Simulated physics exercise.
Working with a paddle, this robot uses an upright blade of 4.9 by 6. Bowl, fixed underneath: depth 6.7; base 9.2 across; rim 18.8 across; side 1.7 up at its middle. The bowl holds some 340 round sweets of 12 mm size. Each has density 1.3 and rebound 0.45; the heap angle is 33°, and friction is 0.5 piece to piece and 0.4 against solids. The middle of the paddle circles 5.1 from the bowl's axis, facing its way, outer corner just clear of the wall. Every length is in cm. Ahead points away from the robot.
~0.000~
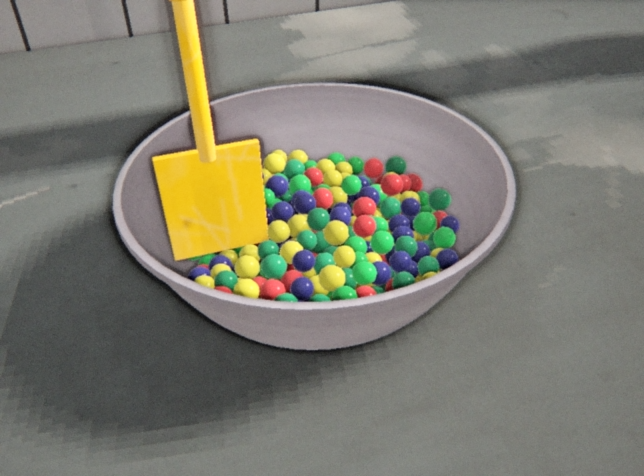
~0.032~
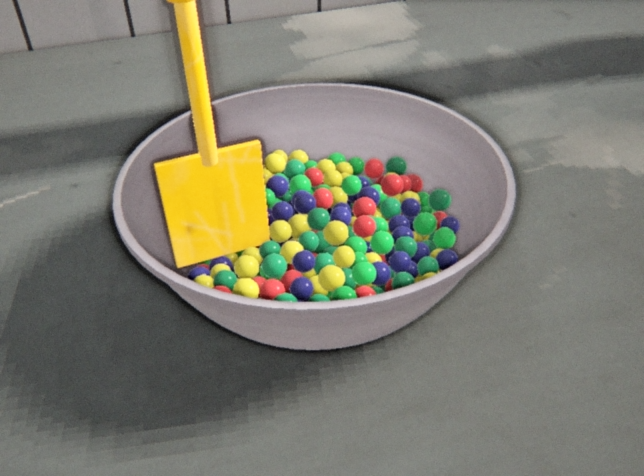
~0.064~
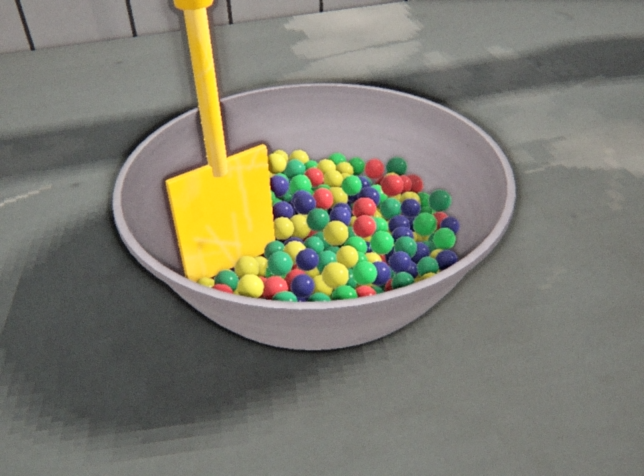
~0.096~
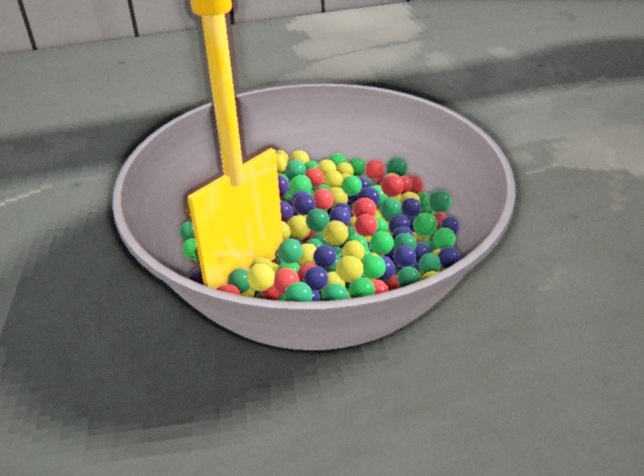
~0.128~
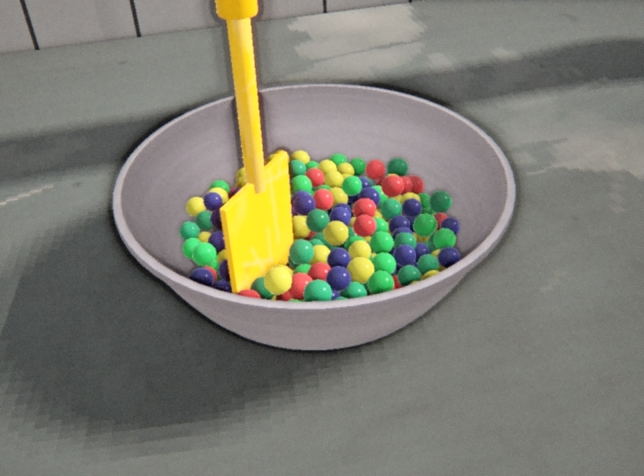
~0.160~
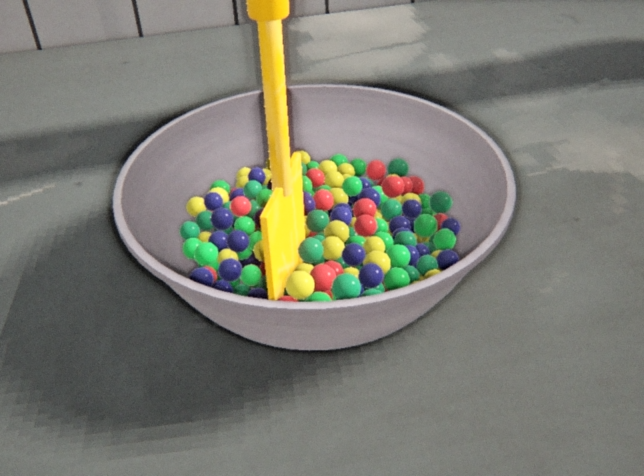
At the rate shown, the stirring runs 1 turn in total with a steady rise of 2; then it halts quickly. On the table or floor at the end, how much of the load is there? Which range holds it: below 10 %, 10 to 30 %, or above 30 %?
The range below 10 %.
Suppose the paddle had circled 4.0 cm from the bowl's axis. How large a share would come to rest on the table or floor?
Roughly 5 percent, I'd expect.
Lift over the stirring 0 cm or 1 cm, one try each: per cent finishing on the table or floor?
That gives about 10 per cent and 5 per cent, in order.
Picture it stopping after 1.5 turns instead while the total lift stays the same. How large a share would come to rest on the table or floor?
Estimate: Near 0 %.
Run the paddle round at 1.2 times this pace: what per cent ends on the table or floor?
Estimated share: Near 5 per cent.
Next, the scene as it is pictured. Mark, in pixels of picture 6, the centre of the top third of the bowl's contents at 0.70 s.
Estimated centre: (265, 192).
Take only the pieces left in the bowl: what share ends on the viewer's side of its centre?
Around 45 percent of it.
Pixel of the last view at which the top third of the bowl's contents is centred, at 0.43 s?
Roughly at (371, 184).
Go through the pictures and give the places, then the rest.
Paddle neck at (201, 120), 0° round; upper third of the load around (317, 219), from x 190 to 450, top at y 160; 338 in the bowl, in the first frame.
Paddle neck at (203, 124), 6° round; upper third of the load around (318, 219), from x 190 to 450, top at y 160, in the second frame.
Paddle neck at (213, 133), 19° round; upper third of the load around (318, 219), from x 190 to 450, top at y 160, in the third frame.
Paddle neck at (229, 142), 33° round; upper third of the load around (320, 226), from x 190 to 450, top at y 160, in the fourth frame.
Paddle neck at (252, 148), 47° round; upper third of the load around (325, 226), from x 190 to 450, top at y 160, in the fifth frame.
Paddle neck at (279, 151), 60° round; upper third of the load around (337, 226), from x 190 to 450, top at y 160; 338 in the bowl, in the sixth frame.
After 0.43 s, 177° round, highest piece 8 above the table; 338 in the bowl.
After 0.70 s, 293° round, highest piece 7 above the table; 335 in the bowl, 3 on the table or floor.
After 1.03 s, 0° round, highest piece 5 above the table; 335 in the bowl, 3 on the table or floor.
After 1.73 s, 0° round, highest piece 5 above the table; 335 in the bowl, 3 on the table or floor.
At rest, 335 in the bowl, 3 on the table or floor. That is 1 % on the table or floor.
